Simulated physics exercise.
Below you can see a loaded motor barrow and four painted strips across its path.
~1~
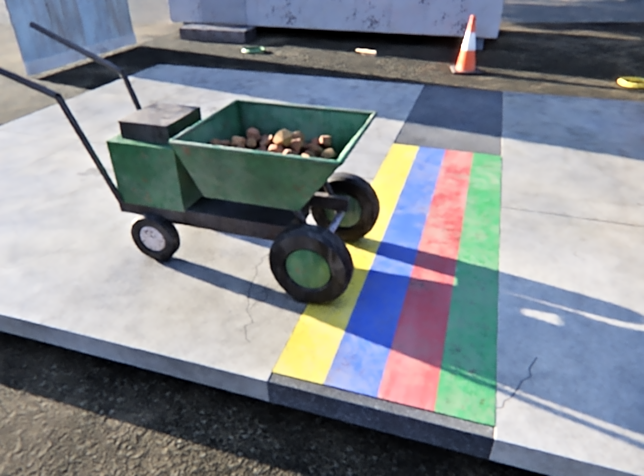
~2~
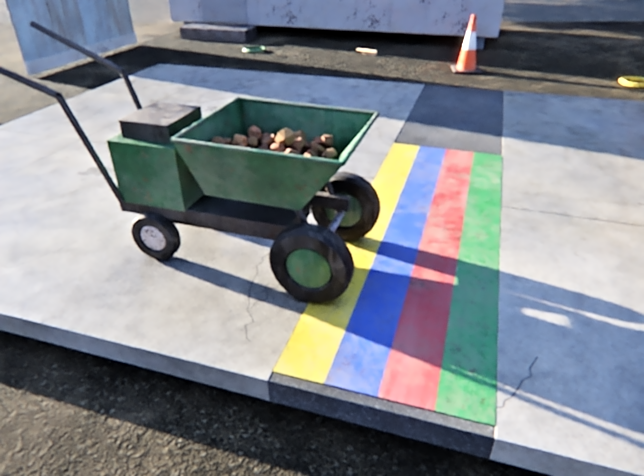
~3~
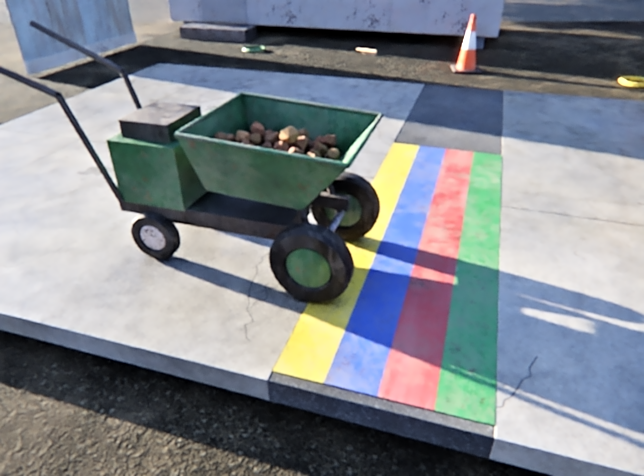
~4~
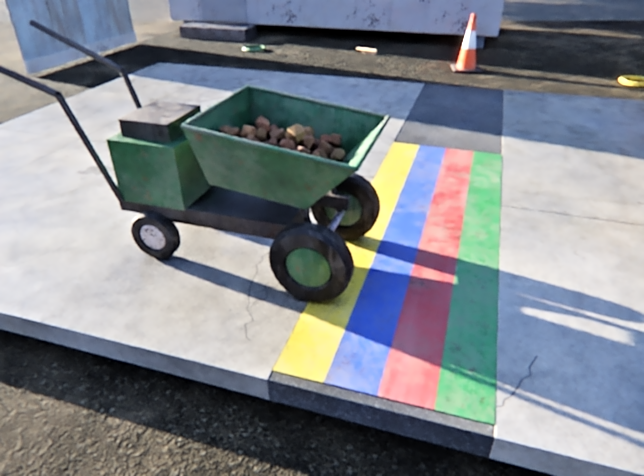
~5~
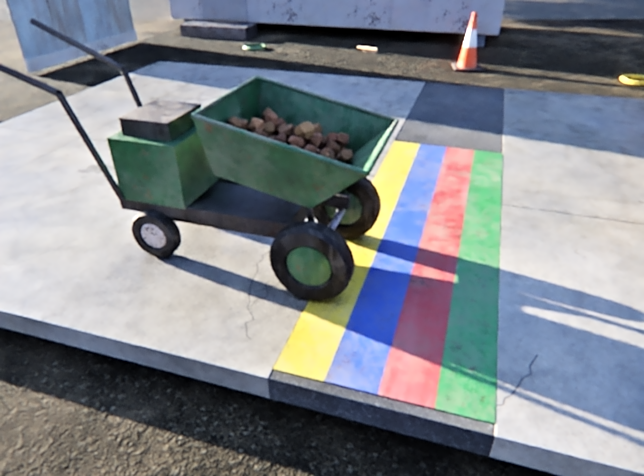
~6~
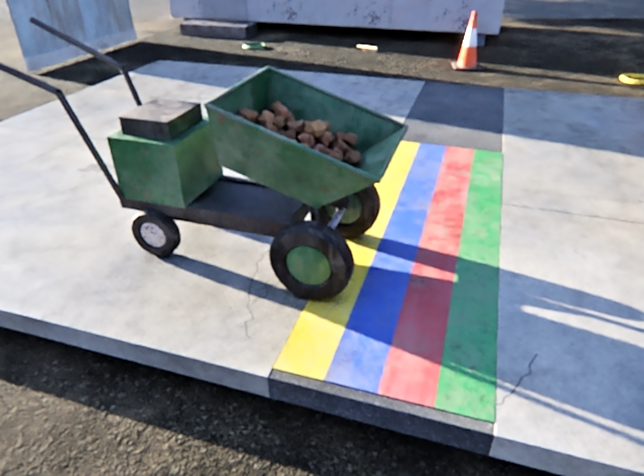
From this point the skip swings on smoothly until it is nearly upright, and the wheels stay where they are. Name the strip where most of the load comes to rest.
Green.
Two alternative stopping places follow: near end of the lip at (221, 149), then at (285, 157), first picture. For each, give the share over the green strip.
About 10 and 30 per cent.
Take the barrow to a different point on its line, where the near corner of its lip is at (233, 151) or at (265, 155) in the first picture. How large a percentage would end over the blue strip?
I'd put it at around 40 percent the first time and 40 percent the second.
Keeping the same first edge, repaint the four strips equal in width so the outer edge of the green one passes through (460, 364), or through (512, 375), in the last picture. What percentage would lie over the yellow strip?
First 0 in a hundred, then 0 in a hundred.
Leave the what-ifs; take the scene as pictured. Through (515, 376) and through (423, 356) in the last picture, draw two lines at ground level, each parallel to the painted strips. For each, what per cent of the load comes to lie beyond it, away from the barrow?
Around 20 percent for the first and 90 percent for the second.
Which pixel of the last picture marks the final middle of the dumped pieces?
(480, 283).
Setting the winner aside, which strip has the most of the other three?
Red.
Soon after the last picture, skip tipped steeply; all in the skip.
A little later, skip tipped right over; nearly all in the skip; a stray few over the red strip; a small part over the green strip.
Later still, skip tipped right over; about a quarter in the skip; a small part over the red strip; about a third over the green strip; about a quarter off the paint.
At rest, skip tipped right over; none over the yellow strip; a stray few over the blue strip; about a quarter over the red strip; about half over the green strip; about a third off the paint.
